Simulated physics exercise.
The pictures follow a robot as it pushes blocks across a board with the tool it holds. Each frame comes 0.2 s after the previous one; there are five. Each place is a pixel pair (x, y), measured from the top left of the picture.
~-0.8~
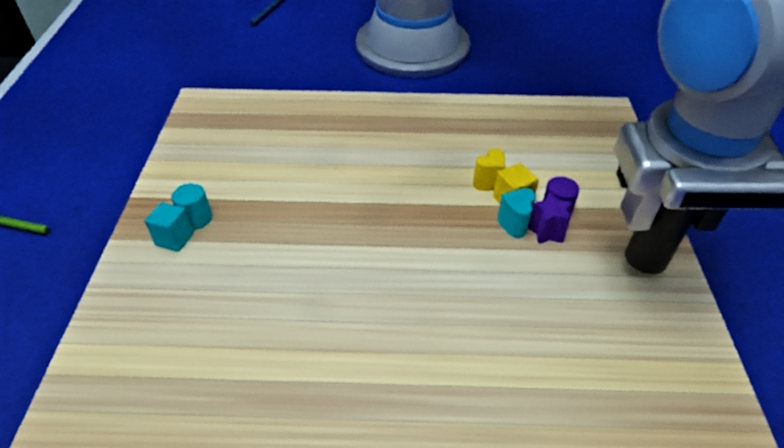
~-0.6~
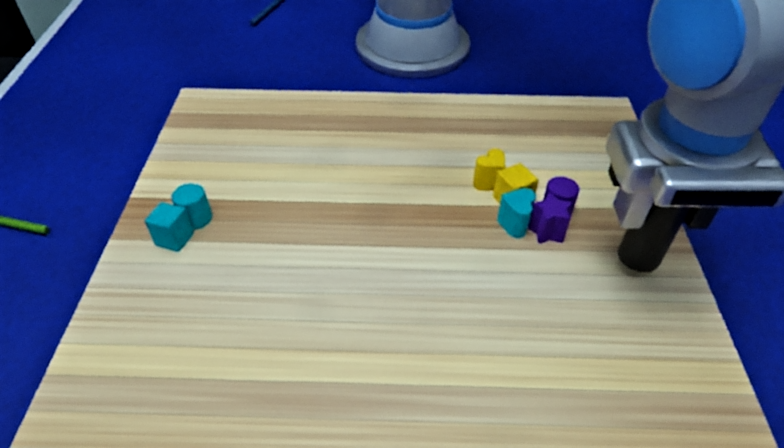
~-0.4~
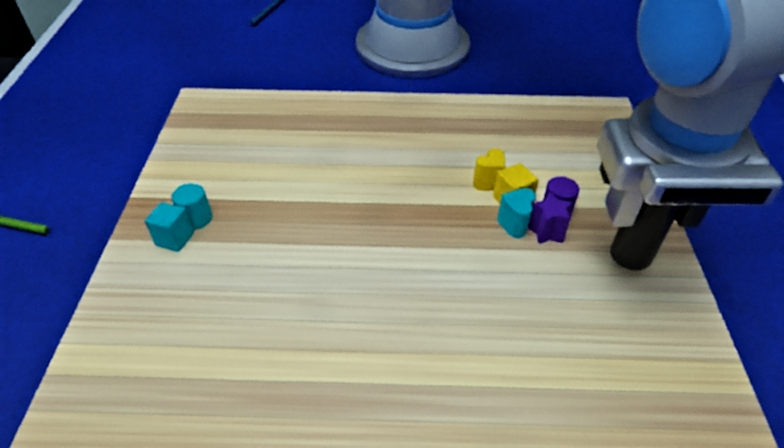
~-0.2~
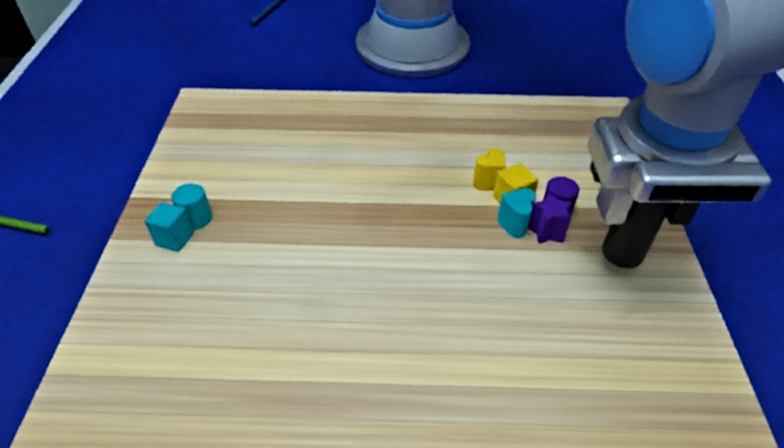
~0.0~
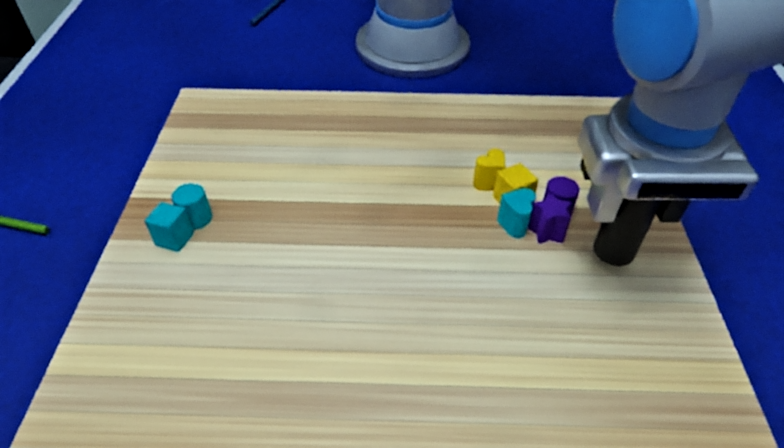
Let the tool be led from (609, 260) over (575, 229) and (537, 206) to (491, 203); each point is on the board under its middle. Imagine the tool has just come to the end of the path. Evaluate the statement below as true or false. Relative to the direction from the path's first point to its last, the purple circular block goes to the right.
The statement is correct.
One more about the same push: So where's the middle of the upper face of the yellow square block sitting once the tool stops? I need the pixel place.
Around (460, 164).
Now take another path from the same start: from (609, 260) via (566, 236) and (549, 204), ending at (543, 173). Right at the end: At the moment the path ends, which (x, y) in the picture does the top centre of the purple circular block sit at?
Near (545, 127).
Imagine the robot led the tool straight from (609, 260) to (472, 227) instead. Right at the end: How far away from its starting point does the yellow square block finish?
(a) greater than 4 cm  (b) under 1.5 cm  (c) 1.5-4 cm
The answer is c.
On the path given first. One third of the way, tool at (577, 218); purple star at (549, 204), turned 15° anticlockwise; purple circular block at (559, 181).
Two thirds of the way, tool at (538, 196); yellow heart at (484, 153), turned 20° clockwise; yellow square block at (502, 171); turquoise heart at (496, 203), turned 20° anticlockwise; purple star at (521, 196), turned 60° anticlockwise; purple circular block at (532, 157).
At the end, tool at (493, 193); yellow heart at (469, 145), turned 85° clockwise; yellow square block at (460, 164), turned 20° clockwise; turquoise heart at (475, 216), turned 55° anticlockwise; purple star at (490, 200), turned 90° anticlockwise; purple circular block at (529, 156).
